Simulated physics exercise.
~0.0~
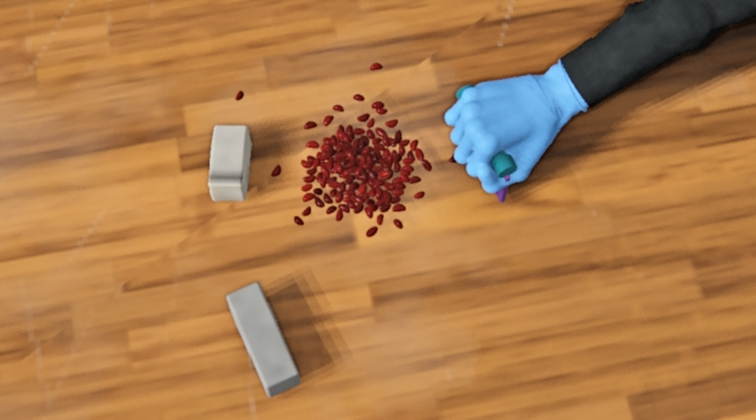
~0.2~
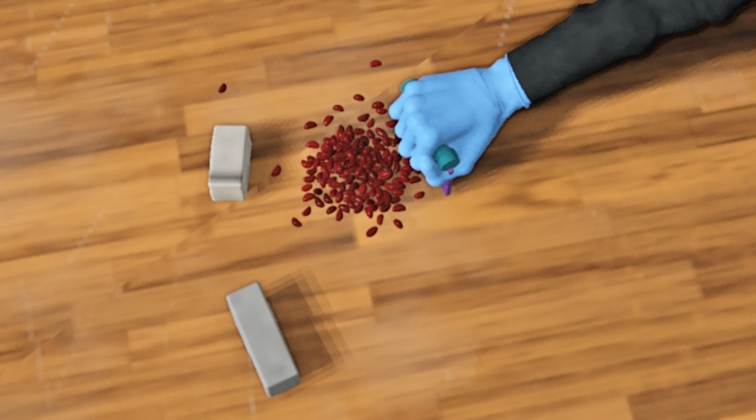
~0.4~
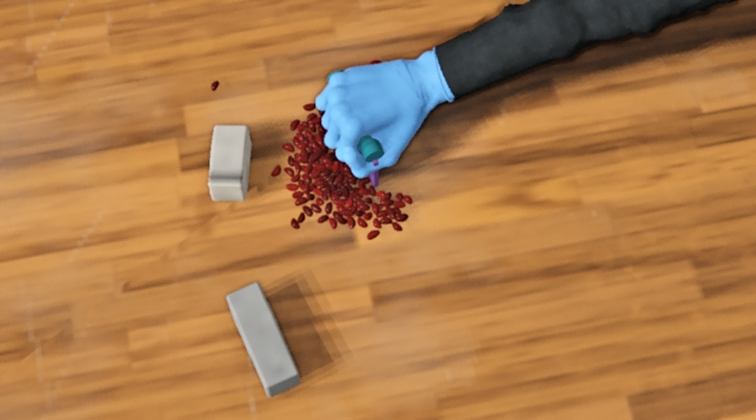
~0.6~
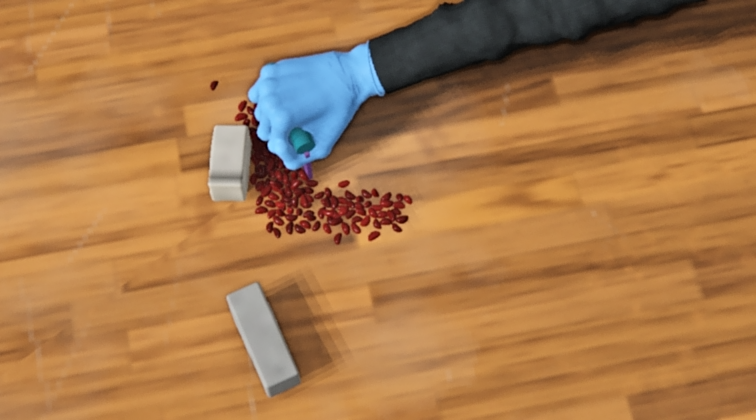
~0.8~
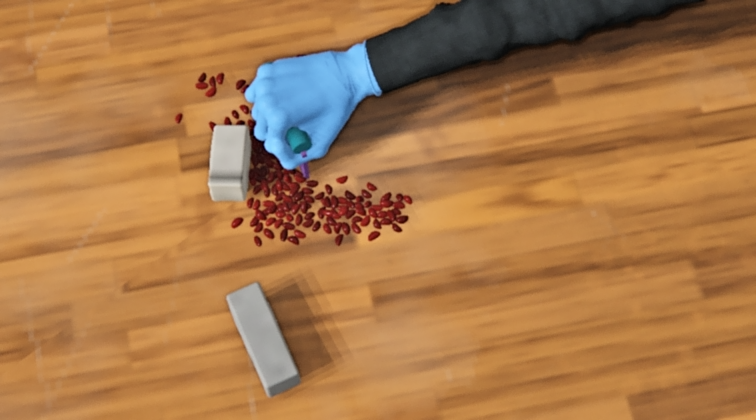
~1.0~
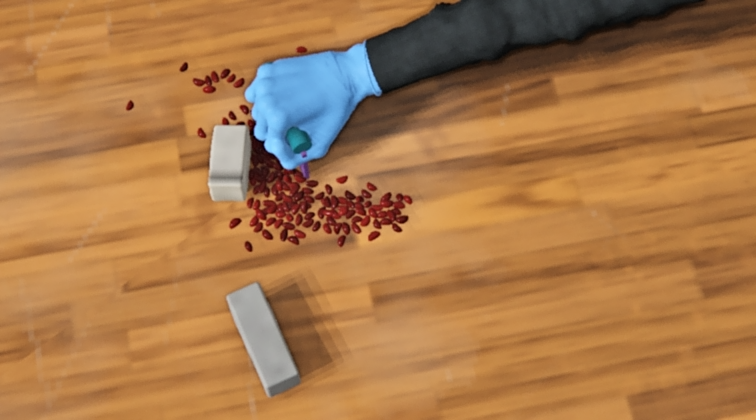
A blue-gloved hand in a dark sleeve, gripping a scraper with a teal handle, moves left across a wooden surface toward a heap of red kidney beans. It reaches the heap and pushes the beans toward two pale grey blocks that stand apart with an open gap between them. The hand halts beside the far block, where the beans bunch up. Some then scatter round that block's far side, rolling a little further left. Most end held up in front of the blocks, trailing off to the right, while the gap stays empty.
